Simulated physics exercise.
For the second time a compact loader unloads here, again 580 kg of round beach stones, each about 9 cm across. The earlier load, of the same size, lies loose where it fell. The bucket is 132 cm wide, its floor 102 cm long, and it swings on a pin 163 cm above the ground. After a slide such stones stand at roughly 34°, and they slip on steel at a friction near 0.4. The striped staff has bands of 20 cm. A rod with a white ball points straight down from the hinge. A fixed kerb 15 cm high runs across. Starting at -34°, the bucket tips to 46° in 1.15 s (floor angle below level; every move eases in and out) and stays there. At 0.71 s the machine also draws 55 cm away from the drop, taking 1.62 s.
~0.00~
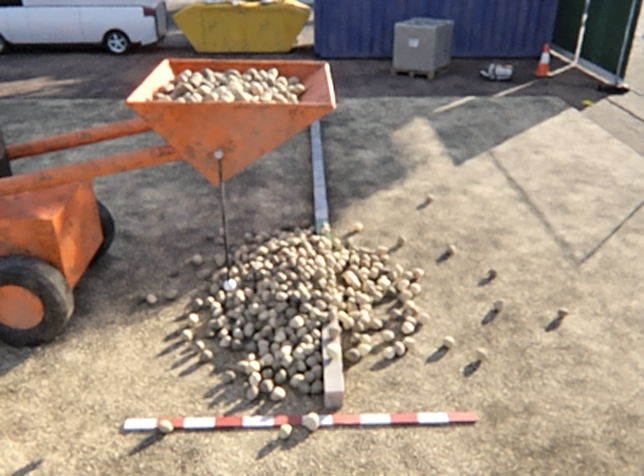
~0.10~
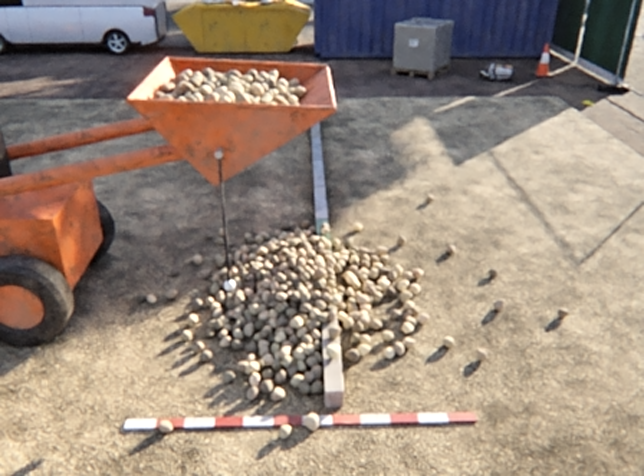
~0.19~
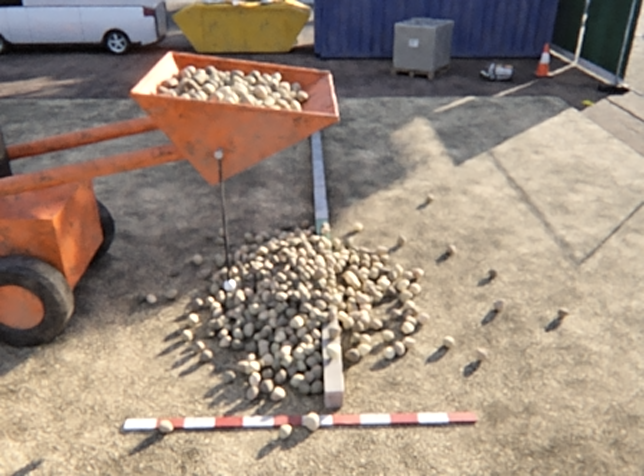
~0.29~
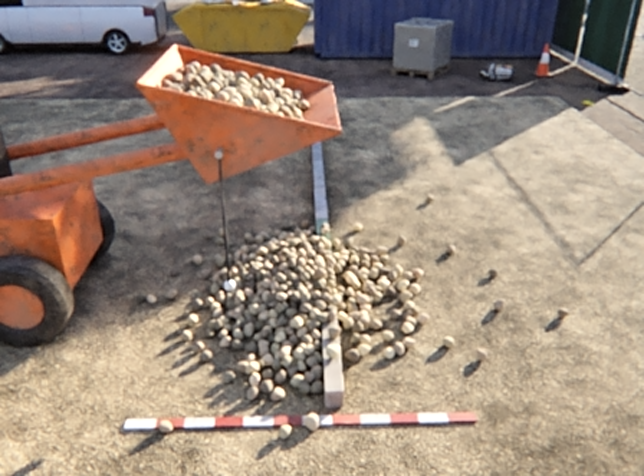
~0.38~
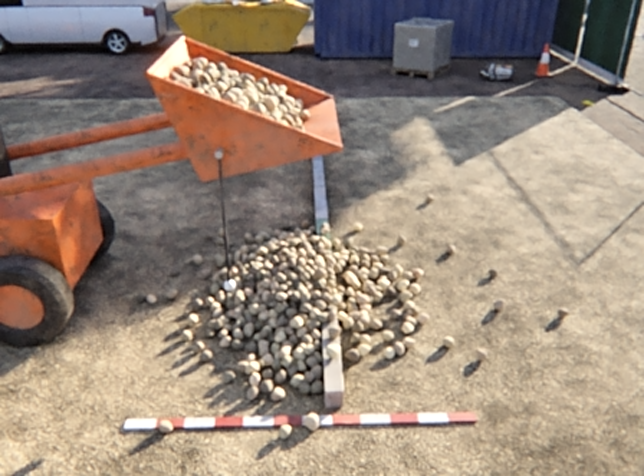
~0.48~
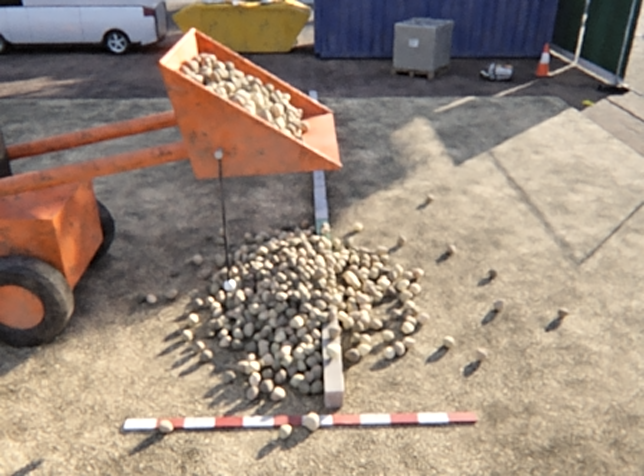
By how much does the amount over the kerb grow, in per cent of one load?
About 67 per cent.
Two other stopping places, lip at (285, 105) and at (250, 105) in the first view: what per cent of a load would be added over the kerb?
Near 30 per cent from the first place, 10 from the second.
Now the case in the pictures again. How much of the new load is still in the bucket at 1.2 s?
About 30 per cent.
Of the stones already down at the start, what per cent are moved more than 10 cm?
About 25 per cent.
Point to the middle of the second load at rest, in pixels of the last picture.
Near (356, 284).
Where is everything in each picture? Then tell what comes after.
The first picture shows lip at (334, 106), floor tilted -34°, highest stones at (218, 78). The earlier load is highest near (304, 274), 28 cm above ground level, 84 % on this side of the kerb, 15 % over the kerb.
In the second picture, the bucket is at -32°, its lip at (336, 110); the top of the load is at (211, 77); the stones move at 0.1 m/s on average.
In the third picture, the bucket is at -28°, its lip at (338, 119); the top of the load is at (204, 76); the stones move at 0.2 m/s on average.
The fourth picture shows lip at (341, 132), floor tilted -21°, highest stones at (196, 73); the stones move at 0.4 m/s on average.
The fifth picture shows lip at (342, 149), floor tilted -13°, highest stones at (199, 68); the stones move at 0.4 m/s on average.
In the sixth picture, the bucket is at -4°, its lip at (340, 167); the top of the load is at (205, 64); the stones move at 0.5 m/s on average.
After 0.9 s the floor is at 33°; in per cent of one load, 98 in the bucket, 86 on this side of the kerb, 15 over the kerb; the foremost stones are at (470, 282).
After 1.2 s the floor is at 46°; in per cent of one load, 30 in the bucket, 137 on this side of the kerb, 33 over the kerb; the foremost stones are at (470, 282).
After 2.8 s the floor is at 46°; in per cent of one load, 0 in the bucket, 118 on this side of the kerb, 82 over the kerb; the foremost stones are at (588, 296).
After 5.6 s the floor is at 46°; in per cent of one load, 0 in the bucket, 118 on this side of the kerb, 82 over the kerb; the foremost stones are at (588, 296). Net gain over the kerb, 67.
